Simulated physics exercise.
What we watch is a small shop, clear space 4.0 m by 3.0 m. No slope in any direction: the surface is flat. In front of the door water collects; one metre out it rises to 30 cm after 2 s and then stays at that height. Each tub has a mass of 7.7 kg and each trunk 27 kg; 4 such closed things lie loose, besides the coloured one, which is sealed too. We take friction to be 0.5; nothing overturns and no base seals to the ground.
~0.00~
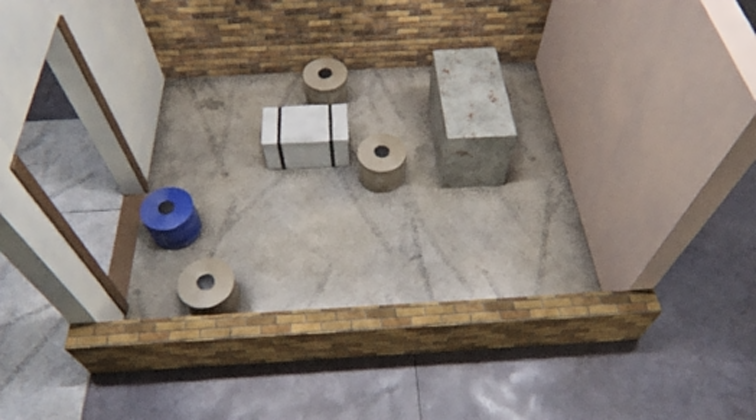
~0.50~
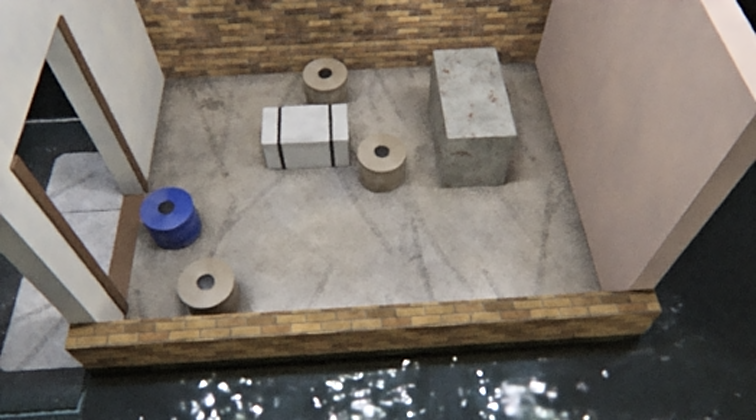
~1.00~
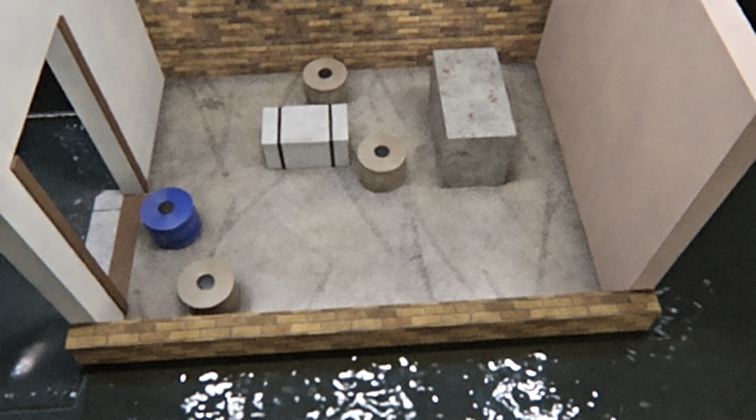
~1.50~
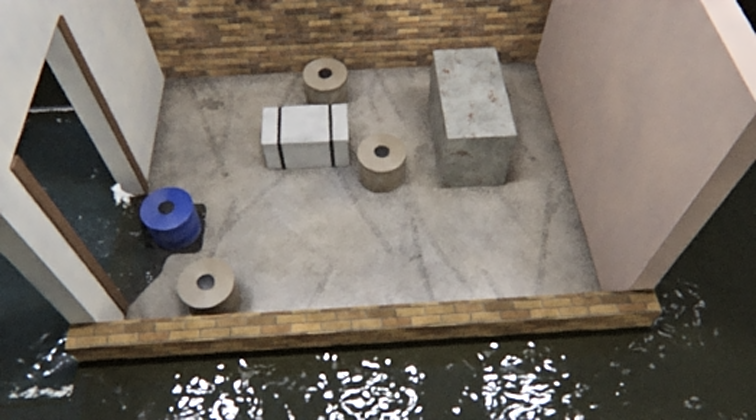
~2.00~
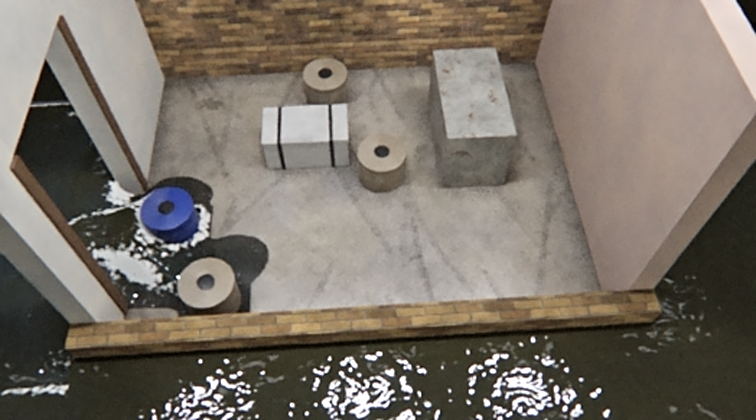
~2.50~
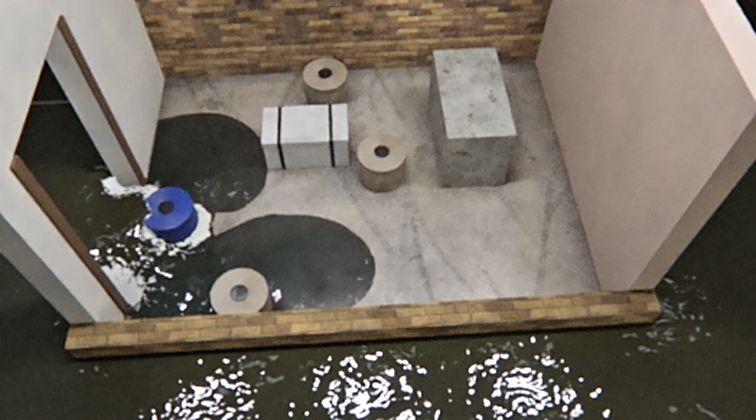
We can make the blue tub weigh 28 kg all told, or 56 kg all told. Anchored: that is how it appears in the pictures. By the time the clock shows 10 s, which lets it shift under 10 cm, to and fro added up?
I'm betting neither pick is adequate.
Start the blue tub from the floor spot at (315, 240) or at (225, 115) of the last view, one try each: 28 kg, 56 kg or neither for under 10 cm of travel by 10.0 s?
For the first spot only the heavier suffices, for the second only the heavier suffices.
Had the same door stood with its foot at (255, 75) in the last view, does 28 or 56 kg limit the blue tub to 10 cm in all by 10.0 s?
There just the heavier succeeds.
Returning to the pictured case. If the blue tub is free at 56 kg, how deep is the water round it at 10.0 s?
Something like 20 centimetres.
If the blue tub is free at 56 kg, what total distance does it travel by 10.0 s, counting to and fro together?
About 30 cm.
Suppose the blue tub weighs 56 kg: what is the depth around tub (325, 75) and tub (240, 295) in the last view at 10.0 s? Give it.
Roughly 21 and 15 cm.
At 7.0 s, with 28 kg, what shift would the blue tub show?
It would be some 140 cm from its spot.
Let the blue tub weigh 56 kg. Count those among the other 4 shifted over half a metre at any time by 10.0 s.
My count gives 4.
After 3.5 s the blue tub would be 115 cm from its start with 28 kg and 30 cm from its start with 56 kg; 10 cm of water round it then.
After 4.5 s the blue tub would be 131 cm from its start with 28 kg and 30 cm from its start with 56 kg; 10 cm of water round it then.
After 7.0 s the blue tub would be 142 cm from its start with 28 kg and 30 cm from its start with 56 kg; 11 cm of water round it then.
After 10.0 s the blue tub would be 142 cm from its start with 28 kg and 30 cm from its start with 56 kg; 20 cm of water round it then.
